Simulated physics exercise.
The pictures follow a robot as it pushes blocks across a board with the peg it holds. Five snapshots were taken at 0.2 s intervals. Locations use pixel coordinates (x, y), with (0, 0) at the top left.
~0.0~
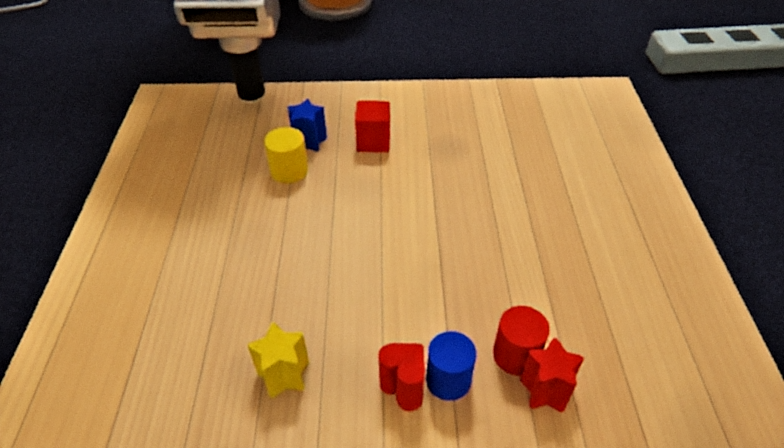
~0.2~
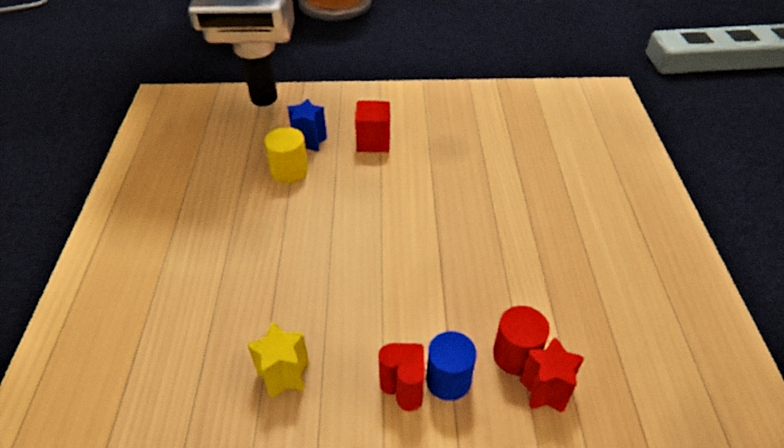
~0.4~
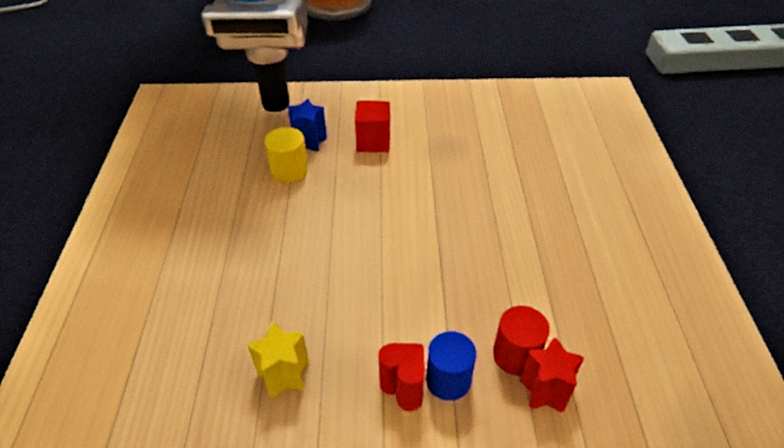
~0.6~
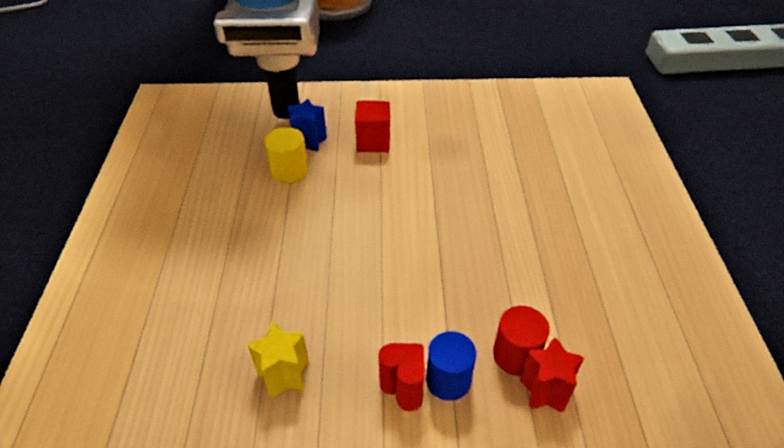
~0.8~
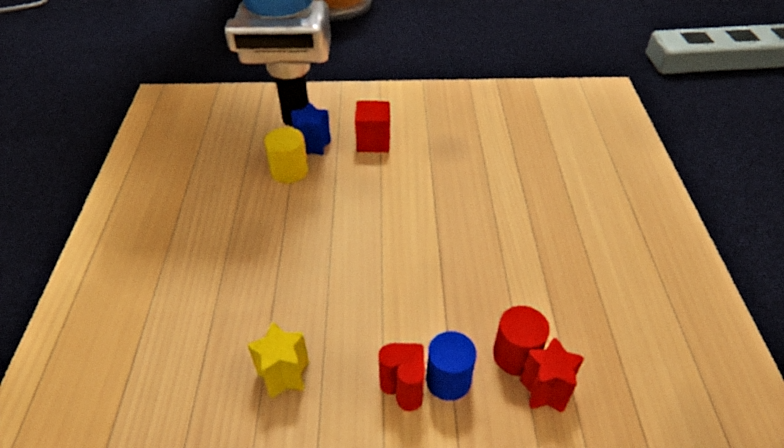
At first, a robot arm's dark peg is at the top left edge of a wooden board scattered with red, blue and yellow blocks. The peg moves right and slightly down toward the blue star-shaped block, then reaches it and nudges it slightly, while the other blocks stay still.
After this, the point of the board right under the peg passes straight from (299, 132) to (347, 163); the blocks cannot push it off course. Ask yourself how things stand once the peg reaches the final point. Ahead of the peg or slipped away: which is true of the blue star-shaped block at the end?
I predict the peg still has it in front.
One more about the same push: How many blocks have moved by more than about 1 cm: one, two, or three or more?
The count is one.
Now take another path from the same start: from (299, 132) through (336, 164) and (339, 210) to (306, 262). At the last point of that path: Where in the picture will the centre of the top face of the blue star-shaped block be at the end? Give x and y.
Near (367, 180).
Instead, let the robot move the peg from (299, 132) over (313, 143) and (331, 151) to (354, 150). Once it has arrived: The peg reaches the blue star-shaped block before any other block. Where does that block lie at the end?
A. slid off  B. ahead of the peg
Option A.
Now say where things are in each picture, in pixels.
In the first frame, peg tip (252, 93); block tops, blue star-shaped block (305, 110); red square (373, 110).
In the second frame, peg (264, 98); blocks unchanged.
In the third frame, peg (276, 104); blocks unchanged.
In the fourth frame, peg (287, 111); blocks unchanged.
In the fifth frame, peg (297, 119); blue star-shaped block (309, 114); red square (373, 110).
What follows on the original path. Halfway along, peg (322, 134); blue star-shaped block (335, 131).
At the end, peg (346, 149); blue star-shaped block (360, 147); red square in place.
